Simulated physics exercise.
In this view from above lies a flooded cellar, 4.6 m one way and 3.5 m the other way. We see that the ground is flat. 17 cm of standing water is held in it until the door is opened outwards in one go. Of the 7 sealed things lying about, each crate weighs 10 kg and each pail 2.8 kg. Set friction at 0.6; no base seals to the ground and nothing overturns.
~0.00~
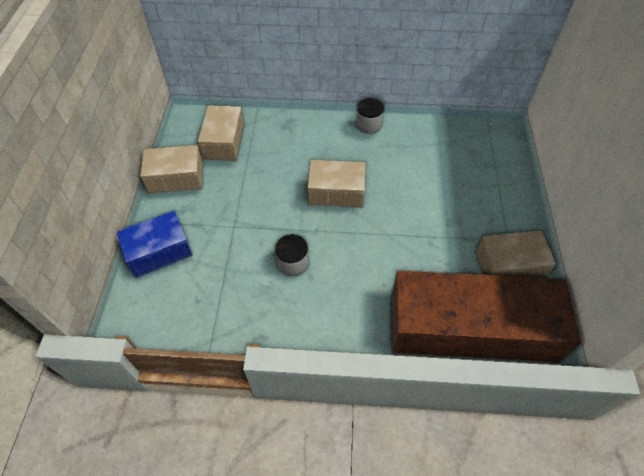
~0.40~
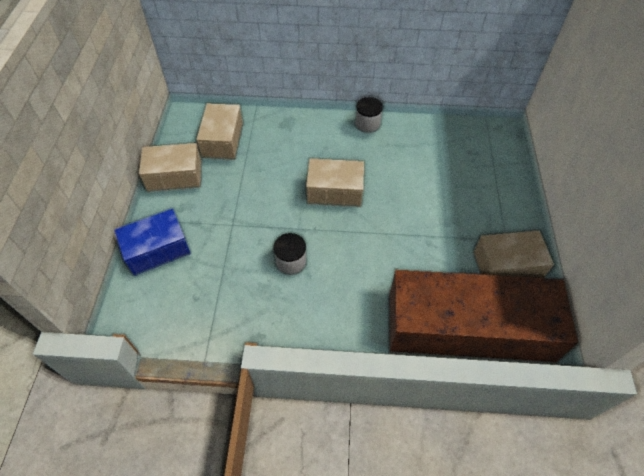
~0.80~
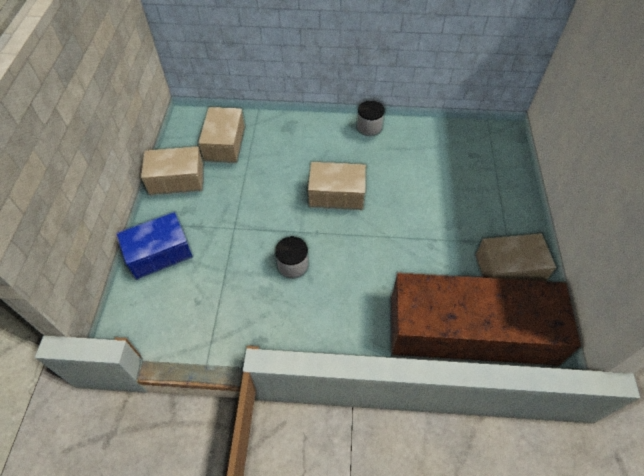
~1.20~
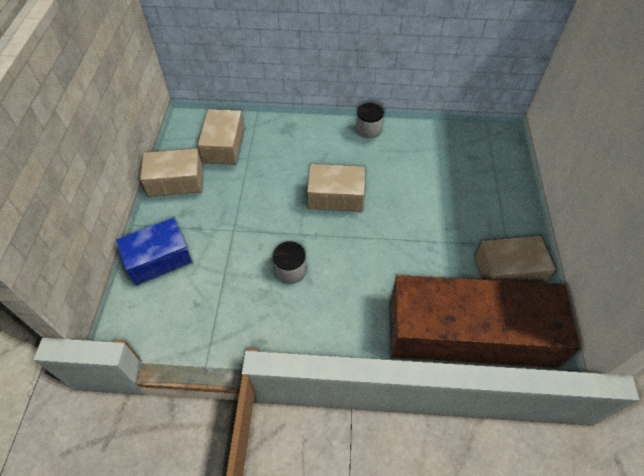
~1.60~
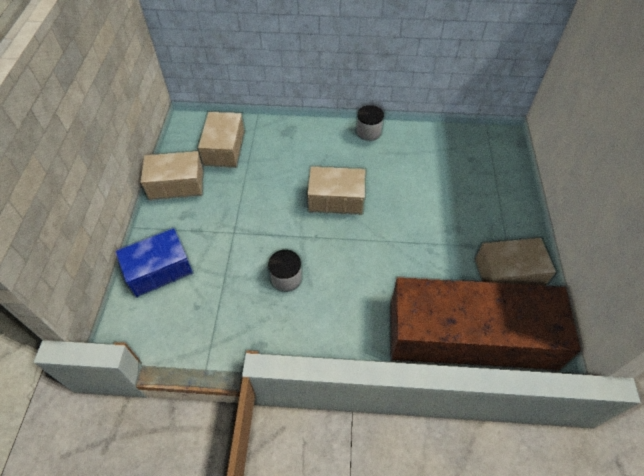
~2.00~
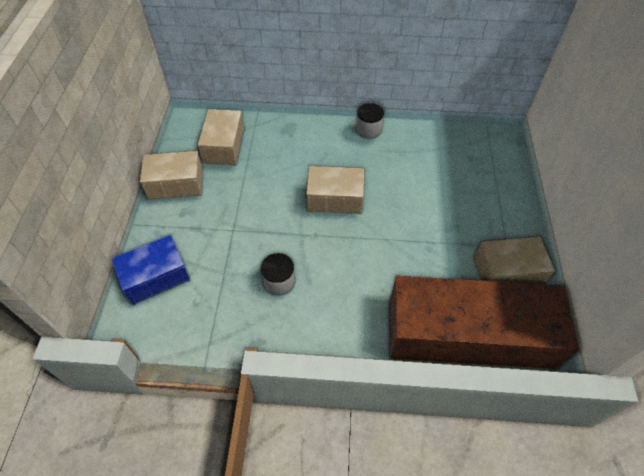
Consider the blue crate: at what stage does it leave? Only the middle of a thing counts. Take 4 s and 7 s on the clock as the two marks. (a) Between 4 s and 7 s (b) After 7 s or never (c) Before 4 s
The answer is a.
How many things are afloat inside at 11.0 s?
The count is 5.
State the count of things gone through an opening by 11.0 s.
I count 2 by that time.
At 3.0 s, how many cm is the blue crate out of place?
By that time, close to 50 cm.
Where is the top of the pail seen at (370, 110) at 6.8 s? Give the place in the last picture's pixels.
Look around (337, 119) in the last view.
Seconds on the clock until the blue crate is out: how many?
Estimate: Close to 5.5 s.
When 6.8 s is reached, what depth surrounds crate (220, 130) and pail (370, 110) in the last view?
Depth approx. 14 cm / 14 cm.
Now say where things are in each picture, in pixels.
The blue crate at (151, 236) floats; 17 cm deep round most things; 0 of 7 have shifted, in the first picture.
The blue crate at (149, 234) floats; 17 cm deep round most things; 0 of 7 have shifted, in the second picture.
The blue crate at (151, 237), afloat; about 2530 L in view; 0 of 7 have shifted, in the third picture.
The blue crate at (151, 243), afloat, 4 cm from its start; about 2490 L in view; 0 of 7 have shifted, in the fourth picture.
The blue crate at (151, 254) floats, 13 cm from its start; about 2460 L in view; 2 of 7 have shifted, in the fifth picture.
The blue crate at (147, 262) floats, 25 cm from its start; about 2420 L in view; 2 of 7 have shifted, in the sixth picture.
After 3.0 s the blue crate is near (135, 286), 0.5 m from its start, afloat; 0 of 7 are out; 7 afloat.
After 6.8 s the blue crate has gone out (at 5.6 s); 2 of 7 are out; 5 afloat.
After 11.0 s the blue crate has gone out (at 5.6 s); 2 of 7 are out; 5 afloat.
After 15.0 s the blue crate has gone out (at 5.6 s); 4 of 7 are out; 3 afloat.
